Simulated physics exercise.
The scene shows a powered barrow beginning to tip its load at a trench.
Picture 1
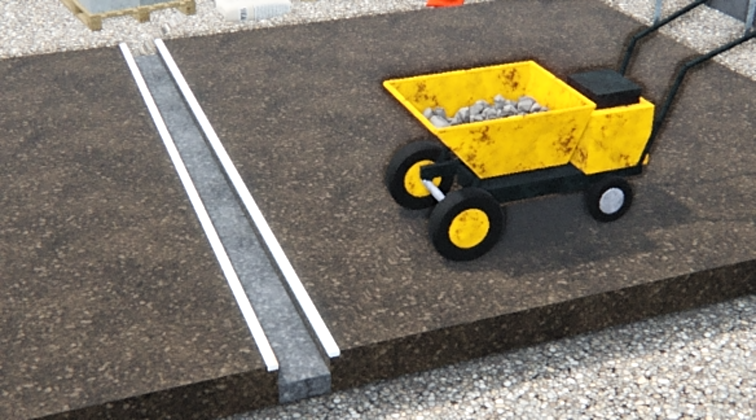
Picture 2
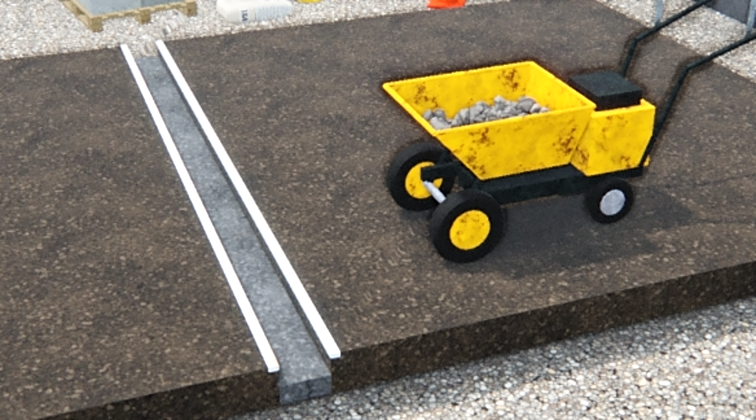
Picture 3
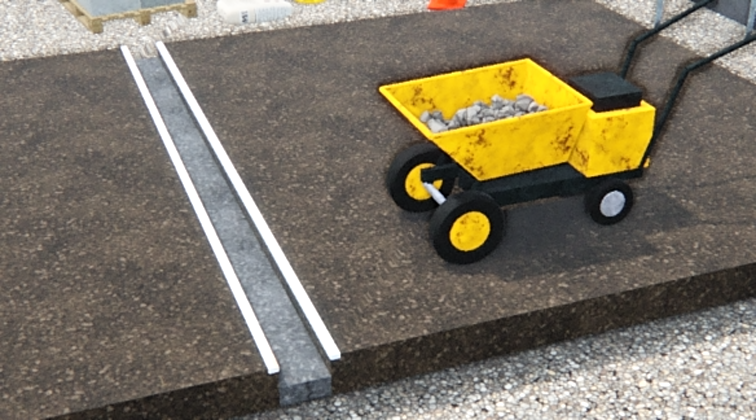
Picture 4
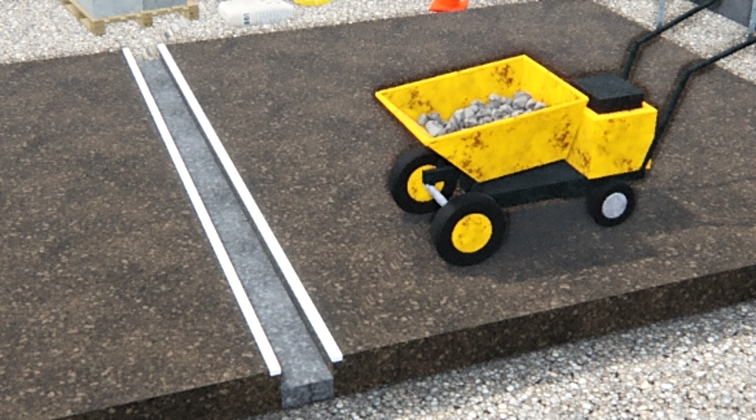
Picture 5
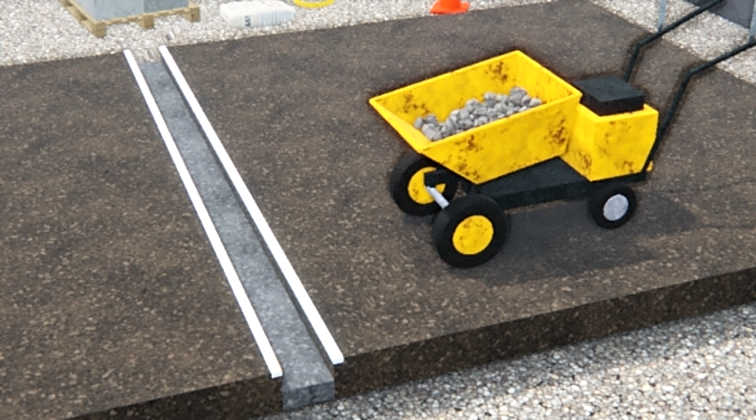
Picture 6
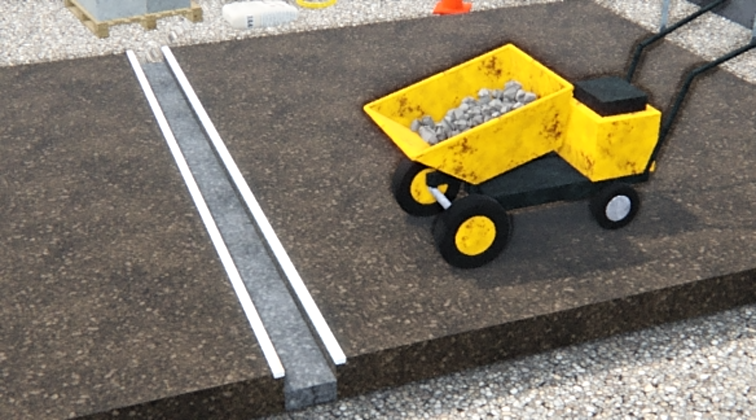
On a dark earth surface edged with pale gravel, a yellow powered barrow loaded with broken grey stones stands right of a narrow, white-edged trench; its skip starts level, then slowly tilts forward, the front lip lowering toward the left.
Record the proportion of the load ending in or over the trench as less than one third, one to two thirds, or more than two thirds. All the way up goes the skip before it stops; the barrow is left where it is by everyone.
Proportion recorded: One to two thirds.
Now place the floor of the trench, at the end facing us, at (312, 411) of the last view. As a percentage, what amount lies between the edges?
I'd say around 50 in a hundred.
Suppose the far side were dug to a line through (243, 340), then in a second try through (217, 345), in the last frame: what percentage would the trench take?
50 %, then 50 %.
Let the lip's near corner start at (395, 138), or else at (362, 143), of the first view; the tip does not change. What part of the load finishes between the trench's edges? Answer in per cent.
Result: Try 1 = 80 %, try 2 = 60 %.
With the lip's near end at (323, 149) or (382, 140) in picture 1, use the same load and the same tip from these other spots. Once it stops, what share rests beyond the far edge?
I'd put it at around 90 percent the first time and 20 percent the second.
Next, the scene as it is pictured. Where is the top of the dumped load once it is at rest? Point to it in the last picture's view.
Top at rest: Roughly (322, 245).
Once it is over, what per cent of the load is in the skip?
All told, it is near 0 percent.
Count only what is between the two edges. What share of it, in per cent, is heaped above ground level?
Around 10 per cent.
Just after the last frame, skip tipped steeply; every one in the skip.
A moment on, skip tipped steeply; almost all in the skip; just a few short of the trench.
Further on, skip tipped right over; about a tenth in the skip; roughly half short of the trench; roughly a third in or heaped over the trench; just a few beyond it.
When it is over, skip tipped right over; roughly half short of the trench; roughly half in or heaped over the trench; just a few beyond it.
